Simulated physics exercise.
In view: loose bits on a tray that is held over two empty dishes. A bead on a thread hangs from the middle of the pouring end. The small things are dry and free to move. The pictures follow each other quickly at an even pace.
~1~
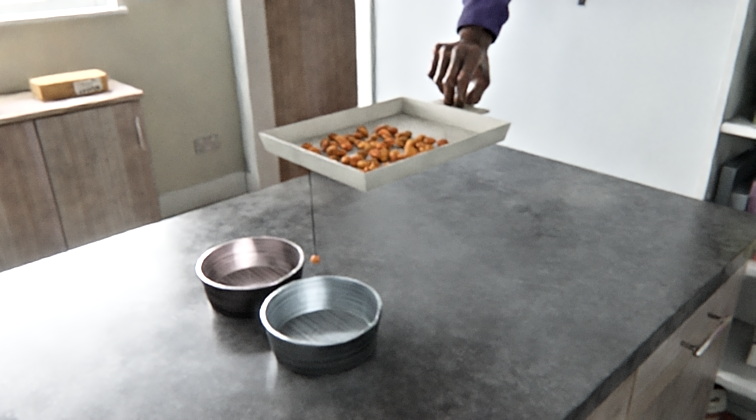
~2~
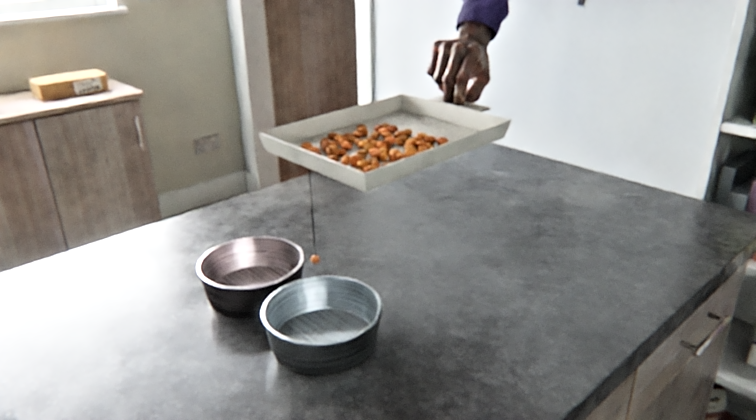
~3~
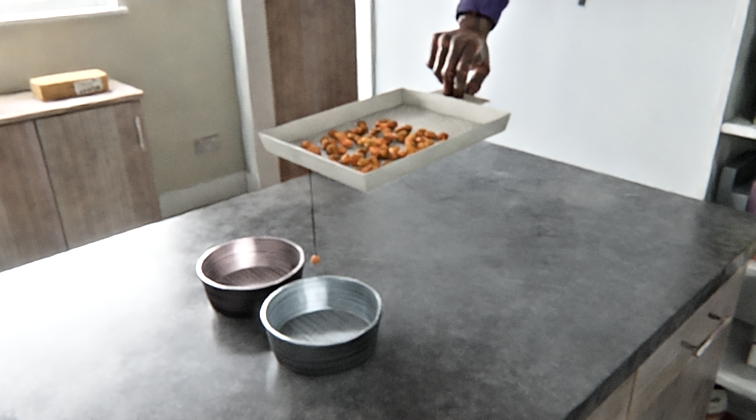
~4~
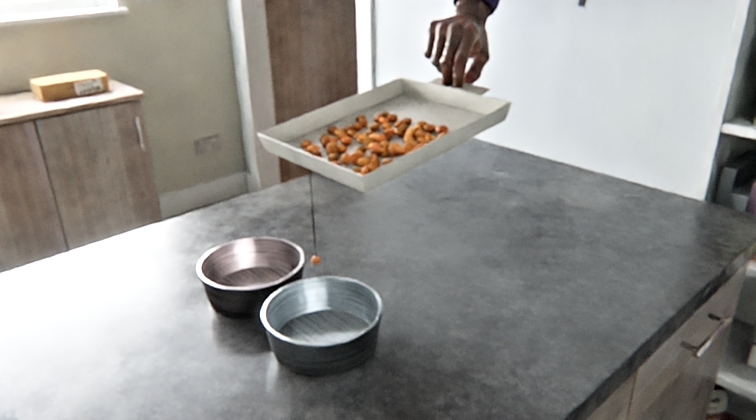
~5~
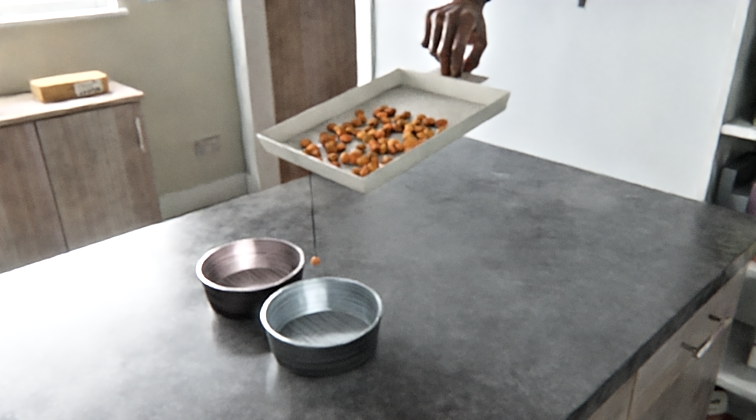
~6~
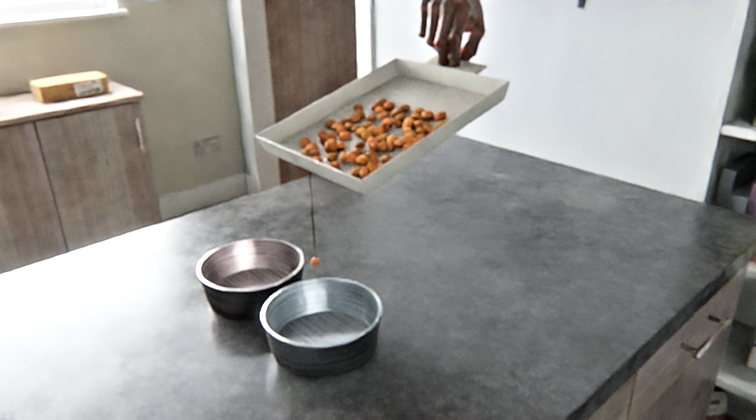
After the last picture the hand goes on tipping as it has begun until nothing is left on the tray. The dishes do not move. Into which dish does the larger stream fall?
The right one ends fuller.
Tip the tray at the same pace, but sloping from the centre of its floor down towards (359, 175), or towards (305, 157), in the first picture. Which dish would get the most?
The first try: Right. The second: The dish on the left.
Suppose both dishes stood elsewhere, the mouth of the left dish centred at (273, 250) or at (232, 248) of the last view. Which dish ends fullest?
The first try: The right one. The second: The right-hand dish.
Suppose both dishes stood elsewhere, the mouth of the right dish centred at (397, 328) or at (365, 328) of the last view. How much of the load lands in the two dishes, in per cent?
First some 40, then 60 per cent.
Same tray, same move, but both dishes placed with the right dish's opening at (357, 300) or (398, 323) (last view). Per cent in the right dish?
The first gives 30 %, the second 10 %.
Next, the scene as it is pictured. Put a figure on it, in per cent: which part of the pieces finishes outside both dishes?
Close to 10 per cent.
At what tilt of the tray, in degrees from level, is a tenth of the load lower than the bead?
Roughly 100°.
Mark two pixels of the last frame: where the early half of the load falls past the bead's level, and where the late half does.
Around (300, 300) and then (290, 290).
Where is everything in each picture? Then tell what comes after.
Corners of the pouring end (265, 133) and (365, 171), level; middle of the load (382, 147), bits of cat kibble; left dish (208, 292); right dish (275, 346); bead on its thread (316, 259), in the first frame.
Corners of the pouring end (265, 132) and (365, 171), level; middle of the load (381, 146), in the second frame.
Corners of the pouring end (265, 133) and (365, 172), tipped barely, level across its low end; middle of the load (381, 143), in the third frame.
Corners of the pouring end (264, 133) and (364, 173), tipped a little, level across its low end; middle of the load (381, 139), in the fourth frame.
Corners of the pouring end (263, 134) and (363, 175), tipped a little, level across its low end; middle of the load (380, 135), in the fifth frame.
Corners of the pouring end (261, 135) and (362, 177), tipped a little, level across its low end; middle of the load (379, 132); left dish (207, 294); right dish (275, 348), in the sixth frame.
Just after the last frame, tray tipped steeply; every one on the tray.
A moment on, tray tipped right over; roughly two thirds on the tray; about a tenth in the right dish; roughly a quarter in the air.
Further on, tray tipped past a quarter turn; the larger part in the right dish; roughly a quarter in the left dish; about a tenth outside both.
When it is over, tray tipped past a quarter turn; the larger part in the right dish; roughly a quarter in the left dish; about a tenth outside both.
